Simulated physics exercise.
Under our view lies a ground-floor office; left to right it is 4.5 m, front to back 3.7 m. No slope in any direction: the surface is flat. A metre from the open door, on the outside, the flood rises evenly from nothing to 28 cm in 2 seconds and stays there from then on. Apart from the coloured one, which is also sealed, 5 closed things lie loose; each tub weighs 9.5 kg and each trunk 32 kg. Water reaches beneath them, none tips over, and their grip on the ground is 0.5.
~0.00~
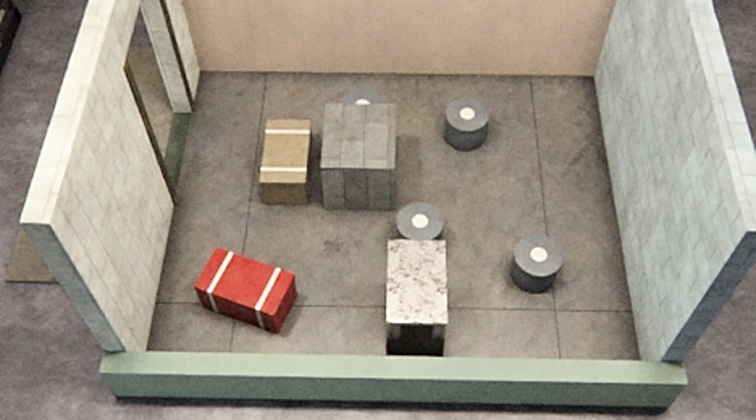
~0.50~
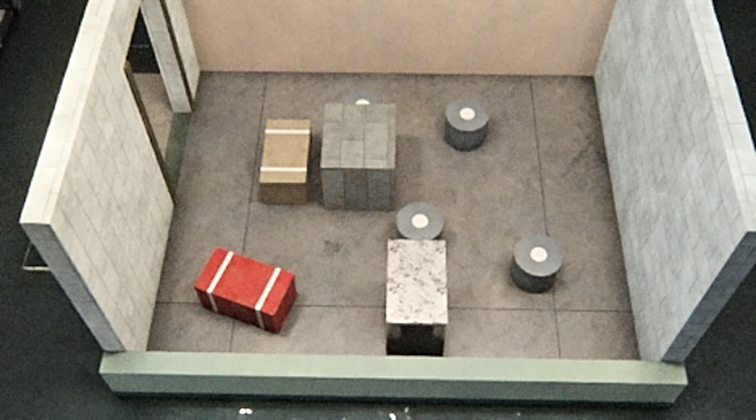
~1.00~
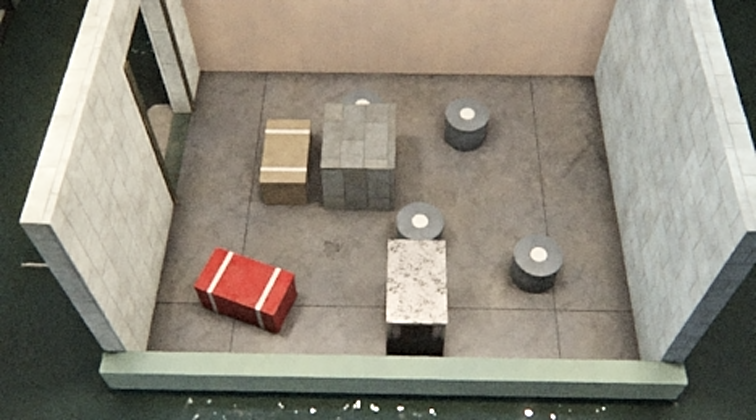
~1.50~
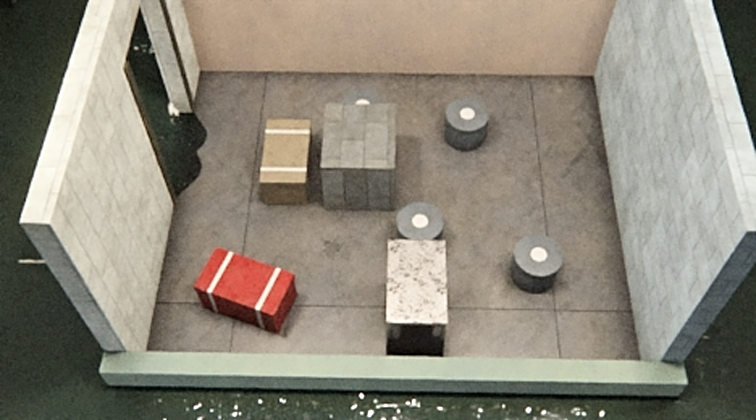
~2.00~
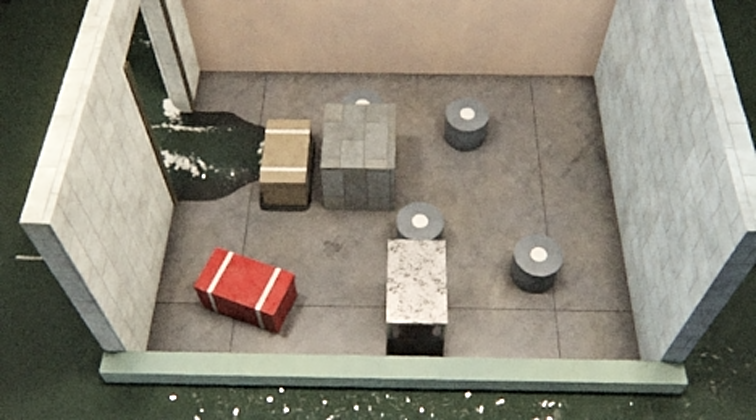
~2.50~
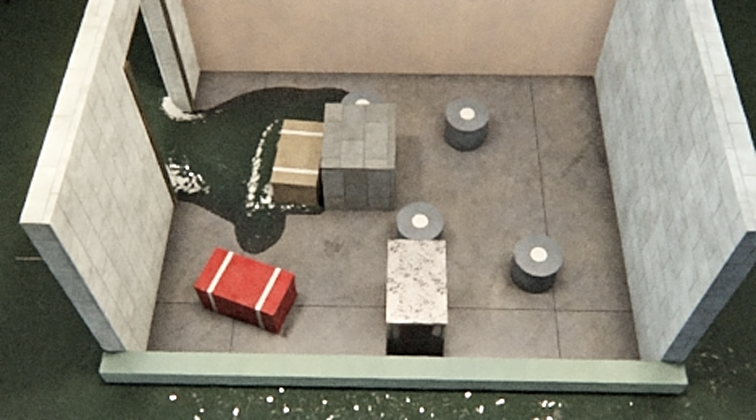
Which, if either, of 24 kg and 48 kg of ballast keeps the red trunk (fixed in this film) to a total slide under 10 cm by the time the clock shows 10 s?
Only the 48 kg.
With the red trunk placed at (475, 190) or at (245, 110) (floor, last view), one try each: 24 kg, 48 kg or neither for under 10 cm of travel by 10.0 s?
In that order: Just the heavier works; no load works.
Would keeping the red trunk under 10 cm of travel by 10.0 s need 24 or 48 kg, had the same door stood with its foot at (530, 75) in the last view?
Short version: Neither mass is sufficient.
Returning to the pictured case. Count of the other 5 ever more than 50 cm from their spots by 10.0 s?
Result: 4.
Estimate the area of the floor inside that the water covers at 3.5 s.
Roughly 6.5 m2.
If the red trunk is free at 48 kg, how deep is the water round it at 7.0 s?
Around 8 cm.
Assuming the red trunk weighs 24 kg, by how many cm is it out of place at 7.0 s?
Around 60 centimetres out of place.
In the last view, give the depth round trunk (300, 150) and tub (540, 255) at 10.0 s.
About 11 and 11 cm.
After 3.5 s the red trunk would be 7 cm from its start with 24 kg and 0 cm from its start with 48 kg; 4 cm of water round it then.
After 4.5 s the red trunk would be 12 cm from its start with 24 kg and 0 cm from its start with 48 kg; 4 cm of water round it then.
After 7.0 s the red trunk would be 62 cm from its start with 24 kg and 0 cm from its start with 48 kg; 8 cm of water round it then.
After 10.0 s the red trunk would be 73 cm from its start with 24 kg and 0 cm from its start with 48 kg; 10 cm of water round it then.
